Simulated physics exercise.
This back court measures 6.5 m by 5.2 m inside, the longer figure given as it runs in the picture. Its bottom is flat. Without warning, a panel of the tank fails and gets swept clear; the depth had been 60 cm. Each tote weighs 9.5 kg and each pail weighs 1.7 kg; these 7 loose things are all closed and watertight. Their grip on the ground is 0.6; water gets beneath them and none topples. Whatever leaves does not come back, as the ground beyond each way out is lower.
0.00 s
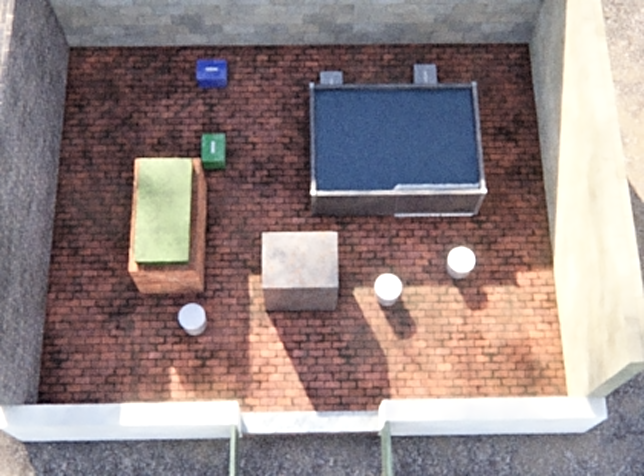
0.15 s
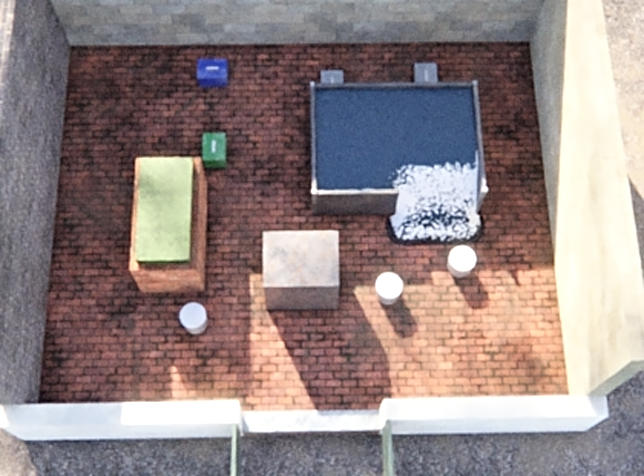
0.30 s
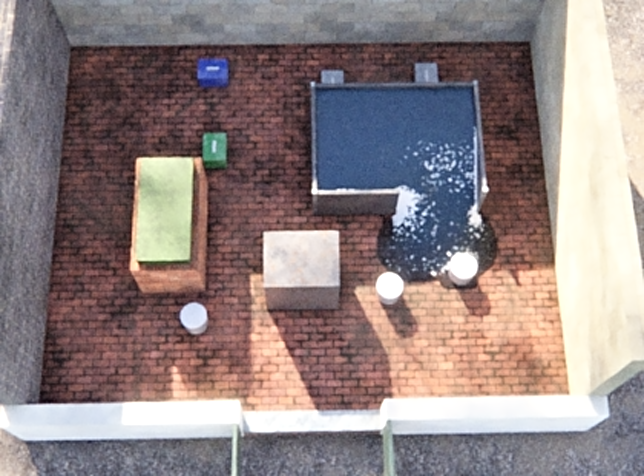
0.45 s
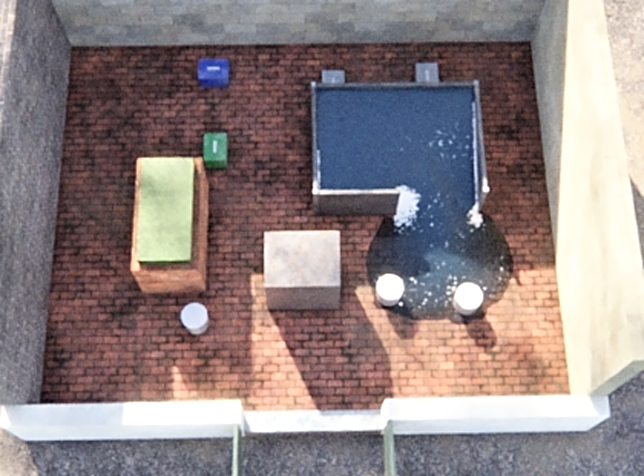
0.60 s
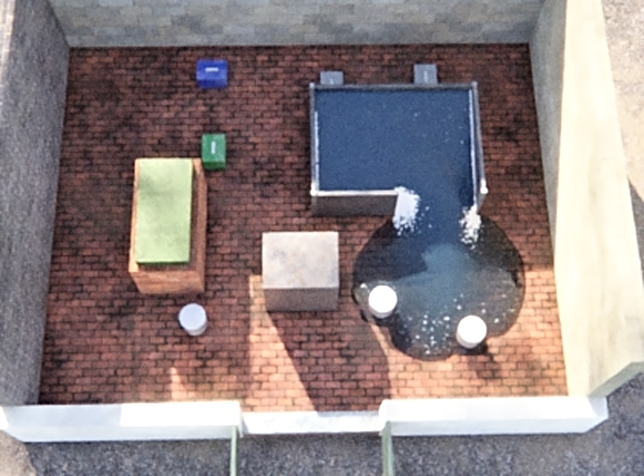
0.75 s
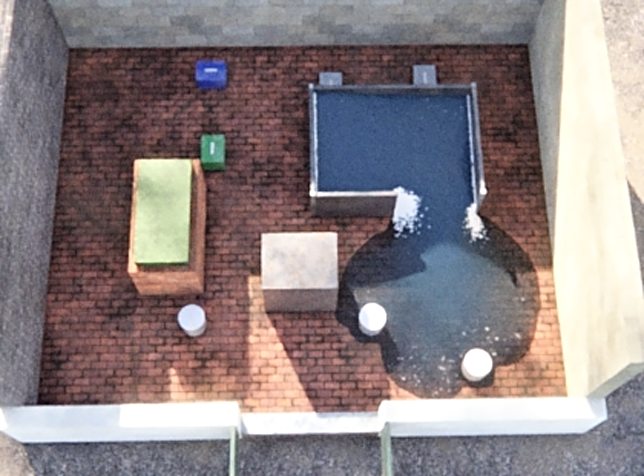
We see water pour through a gap in the front of a dark blue tank and spread across a walled brick yard, pushing one white drum toward the front, then a second one, while the nearby blocks stay still.
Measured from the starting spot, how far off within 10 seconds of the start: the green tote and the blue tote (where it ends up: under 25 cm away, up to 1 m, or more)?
Green tote: Scarcely budges; blue tote: Scarcely budges.
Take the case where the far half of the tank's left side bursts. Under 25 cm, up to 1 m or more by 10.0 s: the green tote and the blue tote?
If so, the green tote is washed away, the blue tote is washed away.
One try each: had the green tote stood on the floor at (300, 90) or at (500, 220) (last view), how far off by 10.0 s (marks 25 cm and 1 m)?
I'd expect that it remains where it was first and remains where it was second.
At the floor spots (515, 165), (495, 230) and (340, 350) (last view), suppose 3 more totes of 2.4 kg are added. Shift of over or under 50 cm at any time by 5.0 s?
Beyond it, beyond it, beyond it.
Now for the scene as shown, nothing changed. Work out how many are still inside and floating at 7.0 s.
At that point I count 2.
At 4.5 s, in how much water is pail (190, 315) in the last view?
I'd say some 4 cm.
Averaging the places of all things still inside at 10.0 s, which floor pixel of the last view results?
Near (290, 91).
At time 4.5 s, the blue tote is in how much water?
The depth there is around 0 cm.
After 2.0 s the green tote is near (213, 149), 0.0 m from its start, aground; the blue tote is near (211, 71), 0.0 m from its start, aground; 1 of 7 are out; 1 afloat.
After 4.5 s the green tote is near (213, 149), 0.0 m from its start, aground; the blue tote is near (211, 71), 0.0 m from its start, aground; 1 of 7 are out; 2 afloat.
After 7.0 s the green tote is near (213, 149), 0.0 m from its start, aground; the blue tote is near (211, 71), 0.0 m from its start, aground; 1 of 7 are out; 2 afloat.
After 10.0 s the green tote is near (213, 149), 0.0 m from its start, aground; the blue tote is near (211, 71), 0.0 m from its start, aground; 1 of 7 are out; 2 afloat.
